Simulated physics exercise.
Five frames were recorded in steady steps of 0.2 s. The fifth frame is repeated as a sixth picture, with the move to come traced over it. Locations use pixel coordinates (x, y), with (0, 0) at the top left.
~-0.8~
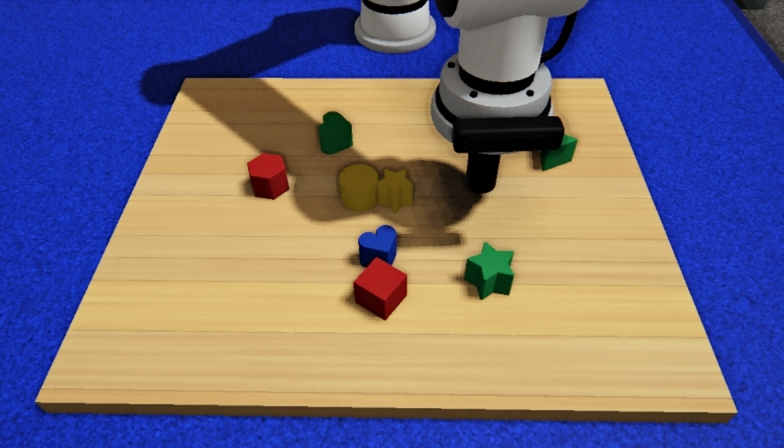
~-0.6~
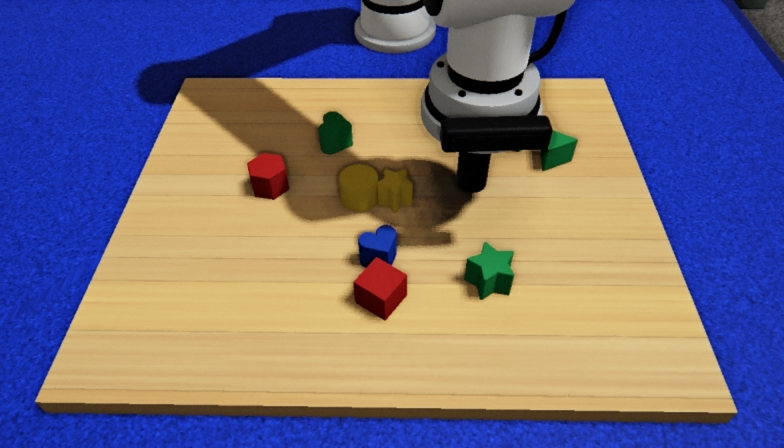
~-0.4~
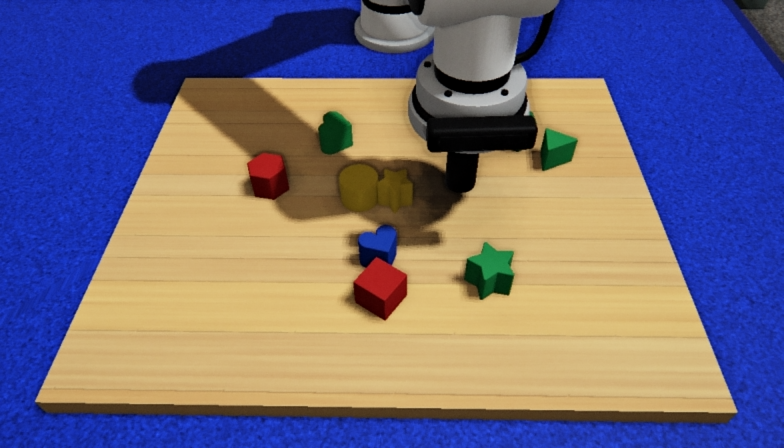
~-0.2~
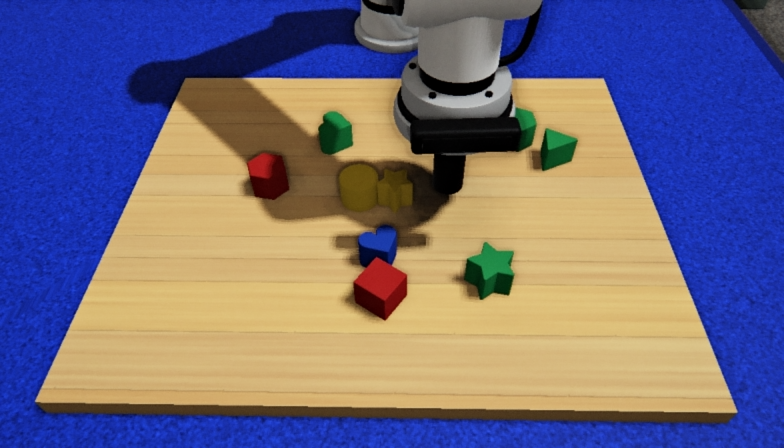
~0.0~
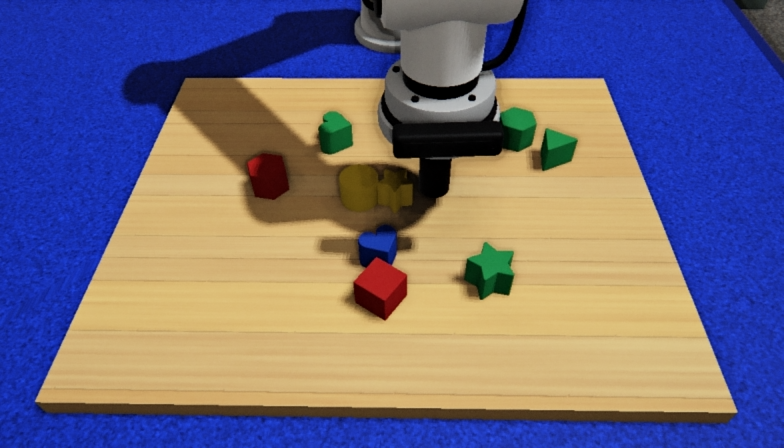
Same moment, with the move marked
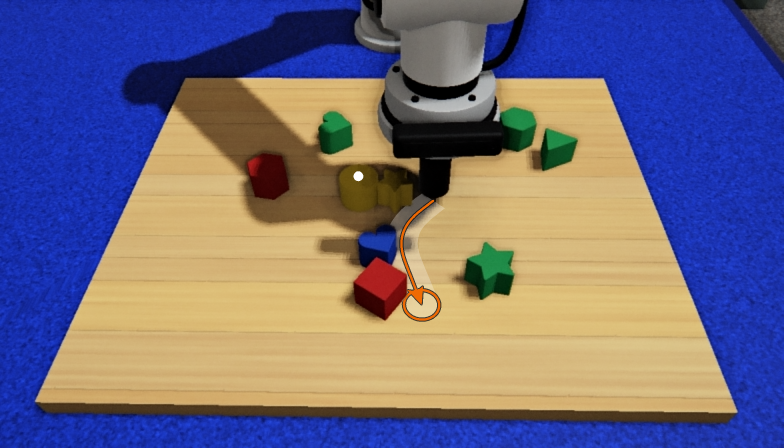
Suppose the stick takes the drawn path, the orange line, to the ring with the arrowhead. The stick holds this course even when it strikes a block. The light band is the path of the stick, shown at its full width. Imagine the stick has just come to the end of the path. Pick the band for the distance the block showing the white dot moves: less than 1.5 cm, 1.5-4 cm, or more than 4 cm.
My estimate: Under 1.5 cm.
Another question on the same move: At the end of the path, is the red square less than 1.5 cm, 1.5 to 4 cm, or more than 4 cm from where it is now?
The answer here is less than 1.5 cm.
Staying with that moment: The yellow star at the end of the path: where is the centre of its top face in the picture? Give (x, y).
At roughly (381, 192).
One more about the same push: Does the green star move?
Going by the path, no.
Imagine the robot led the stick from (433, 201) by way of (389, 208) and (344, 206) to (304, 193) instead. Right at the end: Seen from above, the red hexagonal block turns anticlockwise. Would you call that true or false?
Answer: True.
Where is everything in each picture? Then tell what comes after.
Stick's lower end at (480, 184); yellow cylinder at (358, 176); blue heart block at (379, 238); red square at (380, 277); yellow star at (395, 179); green star at (493, 260), in the first frame.
Stick at (471, 183); blocks still, in the second frame.
Stick at (460, 183); blocks still, in the third frame.
Stick at (448, 184); blocks still, in the fourth frame.
Stick at (434, 188); yellow cylinder at (358, 176); blue heart block at (379, 238); red square at (380, 277); yellow star at (395, 179); green star at (493, 260), in the fifth frame.
Drawn move, from (433, 201) via (405, 227) and (406, 264), ending at (422, 305); the dot is on the yellow cylinder.
On the path given first. One third of the way, stick at (405, 216); yellow cylinder at (349, 176); yellow star at (381, 192), turned 45° clockwise.
Two thirds of the way, stick at (406, 252); yellow cylinder at (349, 176); blue heart block at (370, 252), turned 55° clockwise; red square at (374, 284), turned 30° anticlockwise; yellow star at (381, 192), turned 45° clockwise.
At the end, stick at (422, 292); yellow cylinder at (349, 176); blue heart block at (371, 253), turned 60° clockwise; red square at (374, 284), turned 30° anticlockwise; yellow star at (381, 192), turned 45° clockwise; green star still.
